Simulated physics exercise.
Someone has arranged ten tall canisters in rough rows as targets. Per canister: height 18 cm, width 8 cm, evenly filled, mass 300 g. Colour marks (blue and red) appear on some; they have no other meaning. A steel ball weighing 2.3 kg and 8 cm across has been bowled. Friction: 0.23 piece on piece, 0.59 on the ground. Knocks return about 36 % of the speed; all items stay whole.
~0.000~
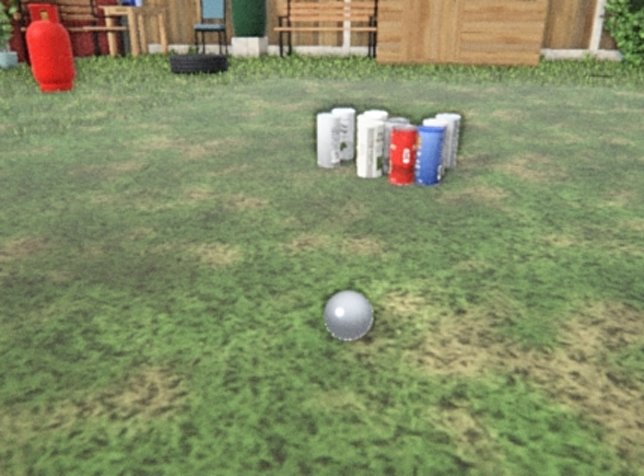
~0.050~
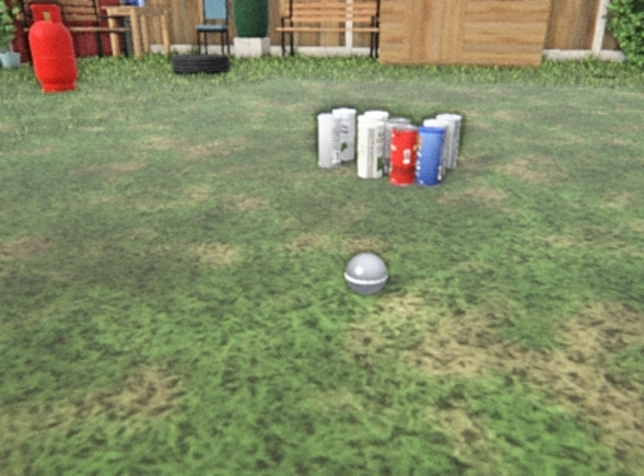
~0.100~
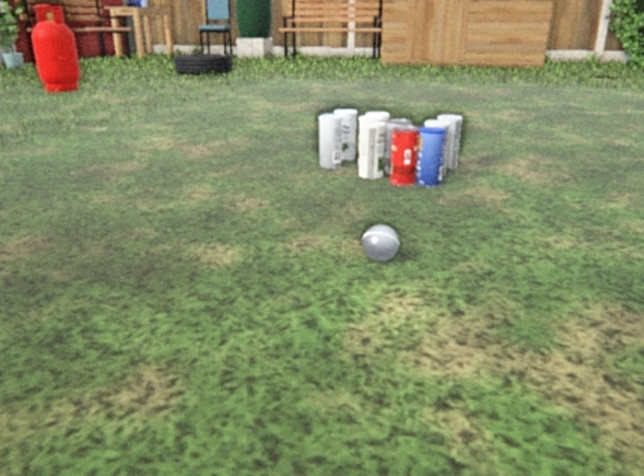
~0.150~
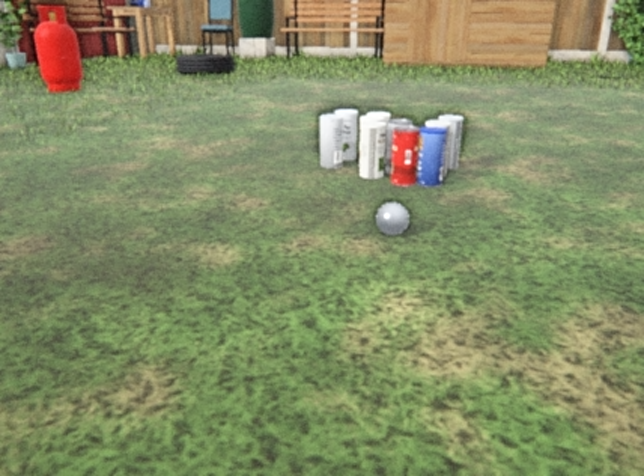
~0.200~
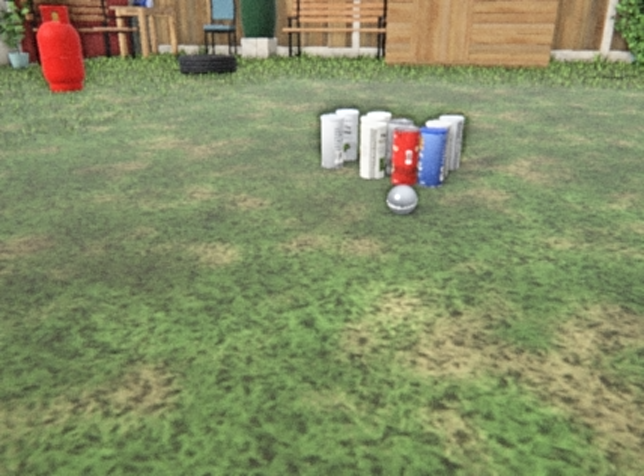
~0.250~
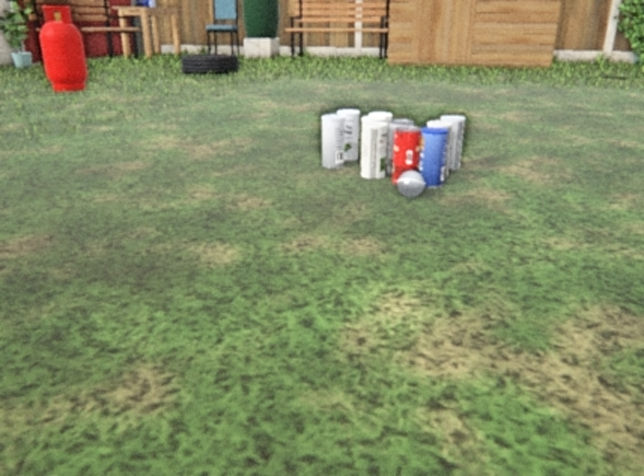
A silvery ball rolled away across a patchy lawn, drifting slightly right as it neared a cluster of white, red and blue canisters, which all stayed standing and undisturbed.
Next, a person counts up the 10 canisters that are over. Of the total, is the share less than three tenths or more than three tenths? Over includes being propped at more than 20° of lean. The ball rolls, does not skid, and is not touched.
The share is upwards of three tenths.
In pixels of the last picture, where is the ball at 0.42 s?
My estimate is roughly (425, 154).
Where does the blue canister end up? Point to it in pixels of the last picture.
Resting position, last image: About (530, 153).
After 0.42 s, ball still moving; 3 of the 10 canisters over; blue canister lying flat; red canister leaning 12°.
After 0.80 s, ball still moving; 8 of the 10 canisters over; blue canister lying flat; red canister leaning 66°.
By the end (1.4 s), ball rolling away; 8 of the 10 canisters over; blue canister lying flat; red canister lying flat. That is 80 per cent. As the last picture would show them, middles, blue canister near (530, 153), red canister near (385, 152).
